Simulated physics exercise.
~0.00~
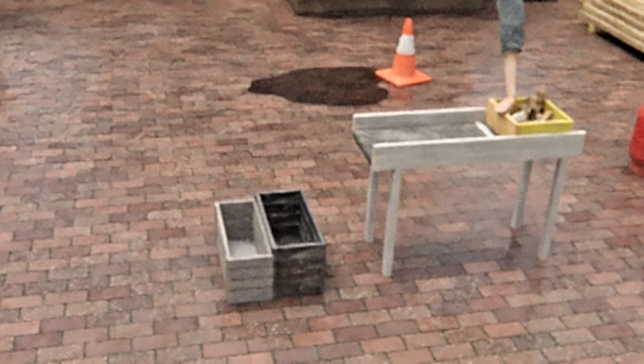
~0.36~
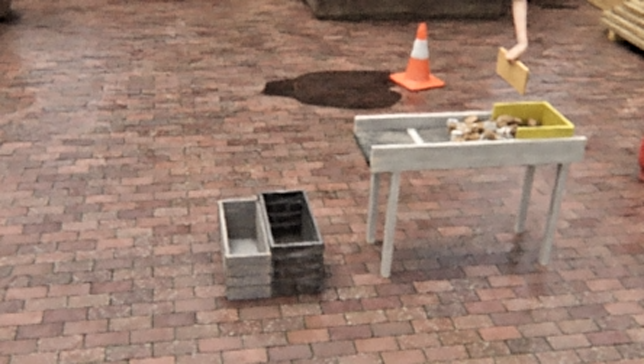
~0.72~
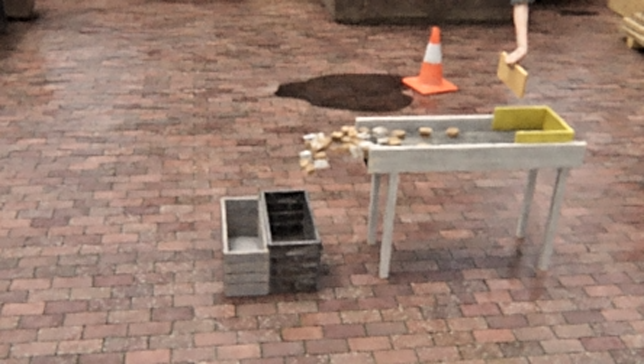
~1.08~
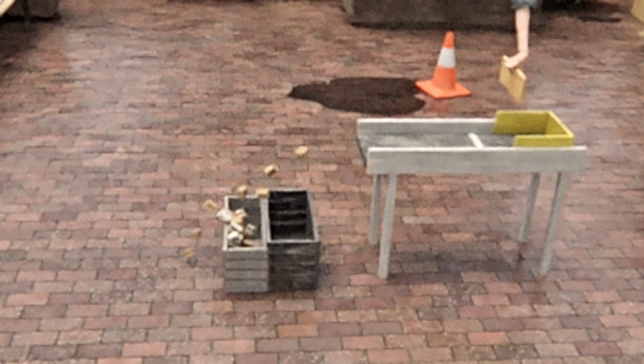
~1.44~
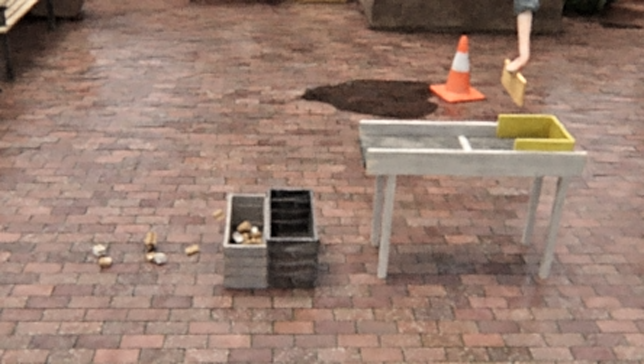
Small pale and tan pieces slid left along a raised grey belt after a hand lifted a gate from the yellow pen, then flew off the end, passing over the black box, most landing in the grey box and several scattering on the bricks beyond.
